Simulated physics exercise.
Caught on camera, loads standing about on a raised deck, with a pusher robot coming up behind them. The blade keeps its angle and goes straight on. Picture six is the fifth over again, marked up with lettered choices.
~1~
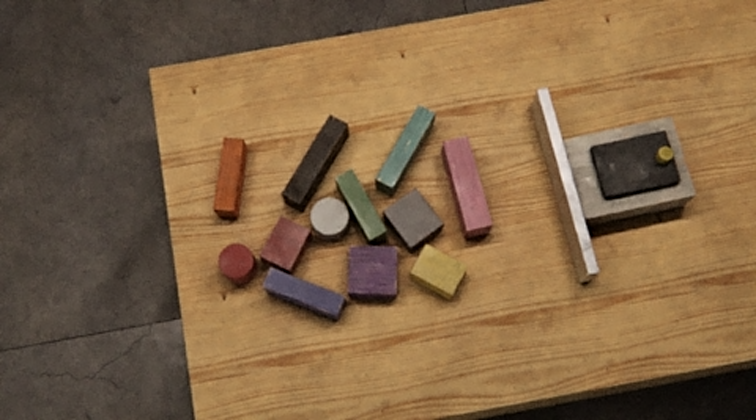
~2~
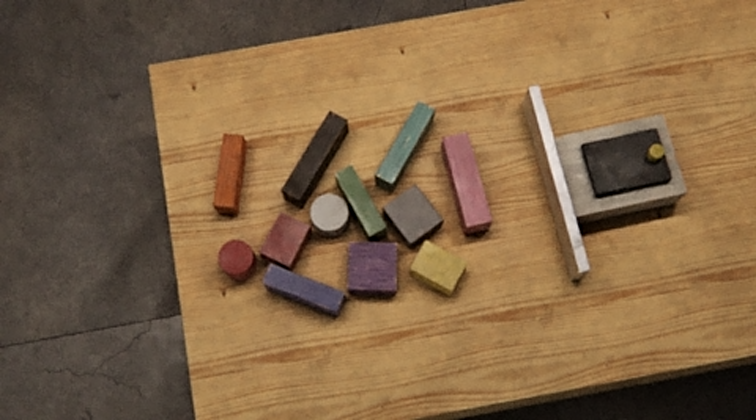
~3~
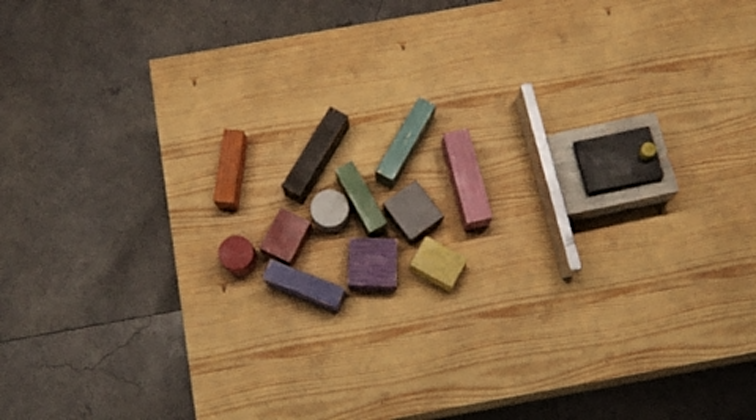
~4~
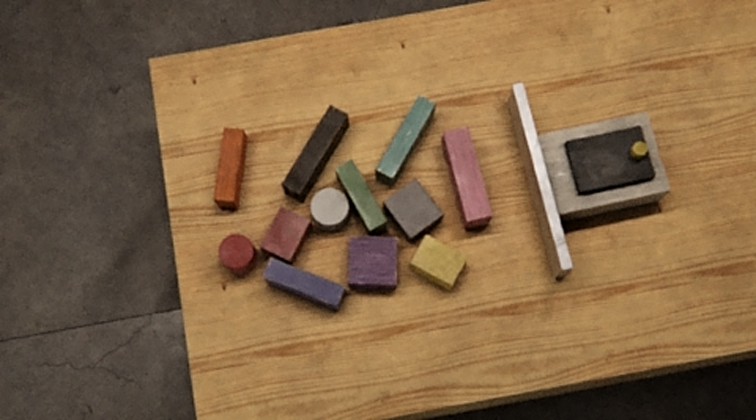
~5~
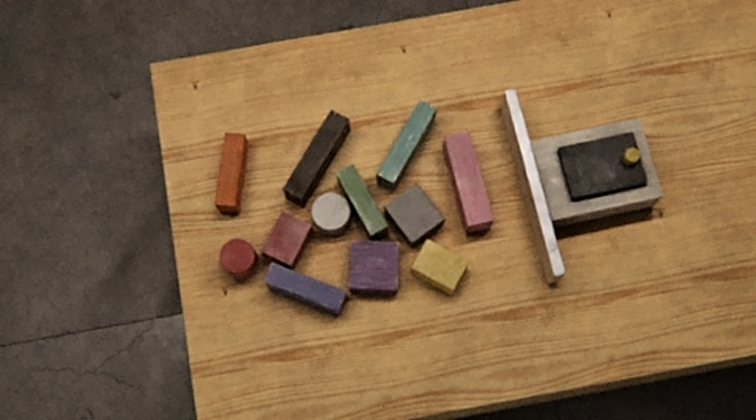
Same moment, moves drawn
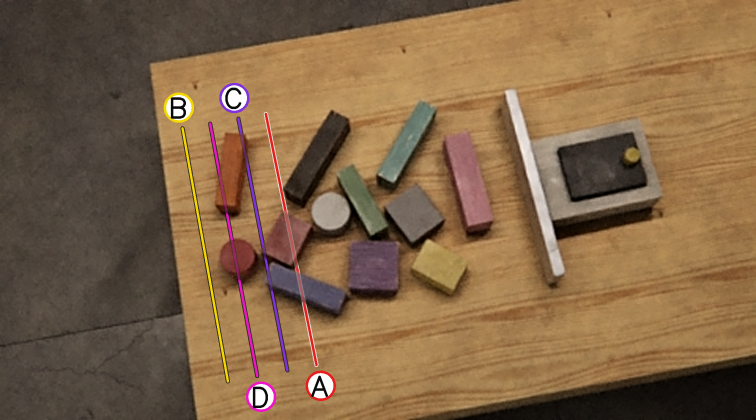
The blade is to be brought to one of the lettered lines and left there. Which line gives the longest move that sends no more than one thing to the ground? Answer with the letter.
A.
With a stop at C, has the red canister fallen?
By then, yes.
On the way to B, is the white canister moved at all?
Yes.
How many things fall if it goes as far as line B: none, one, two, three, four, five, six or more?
In all, six or more.
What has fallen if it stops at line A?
It is the red canister.
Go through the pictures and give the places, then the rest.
The first frame shows grey crate (413, 220); purple crate (373, 273); pink bar (466, 188).
The second frame shows robot (621, 163); black bar (316, 160).
The third frame shows robot (612, 161); blue bar (305, 286).
The fourth frame shows robot (604, 161); green bar (361, 199).
The fifth frame shows robot (596, 167); red crate (287, 241); white canister (332, 215); orange stick (232, 173).
On the copy, A at (290, 235); B at (204, 251); C at (262, 240); D at (233, 246).
On A. First, robot (509, 182); yellow crate (426, 269); turquoise bar (391, 147).
Then, robot (421, 198); red canister (208, 280); red crate (237, 259).
Finally, robot (355, 210); red canister over the edge; red crate (184, 268); one fallen.
By contrast, B drops seven; C drops three; D drops five.
